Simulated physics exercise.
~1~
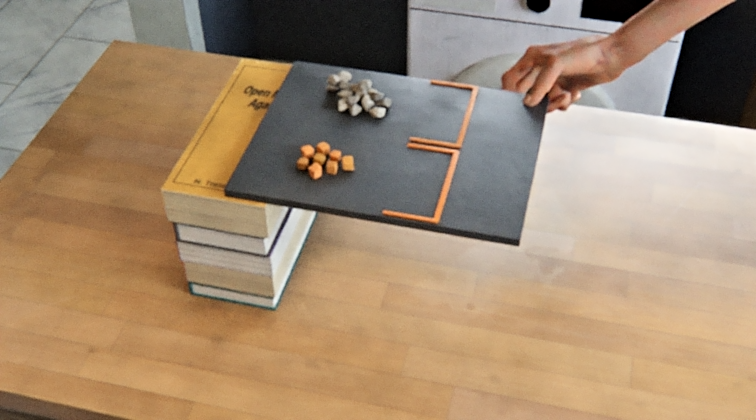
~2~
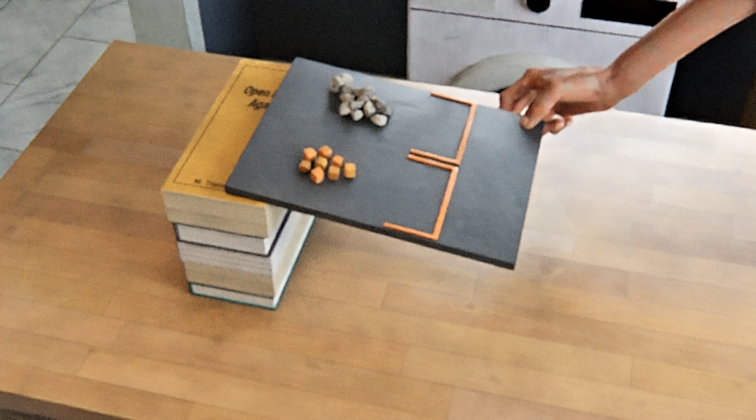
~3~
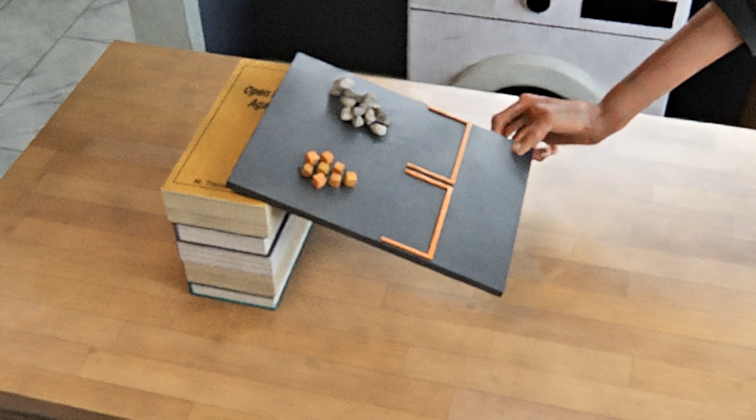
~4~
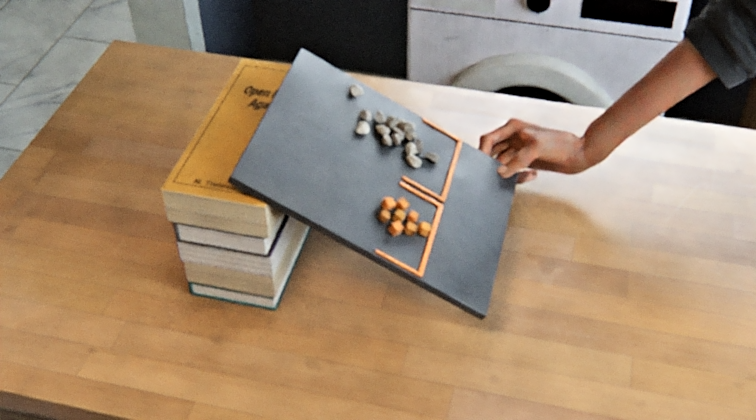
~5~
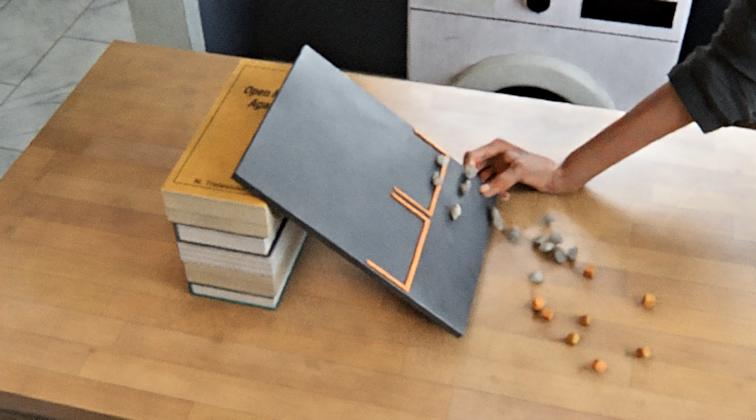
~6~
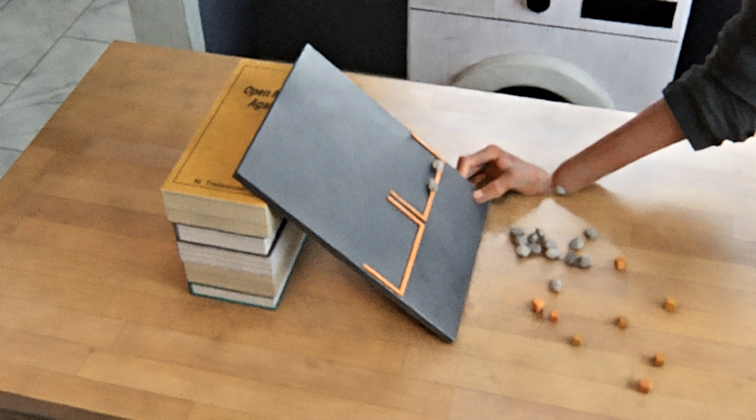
Grey and orange lumps slide down a tilting board and mostly spill past its orange fences.
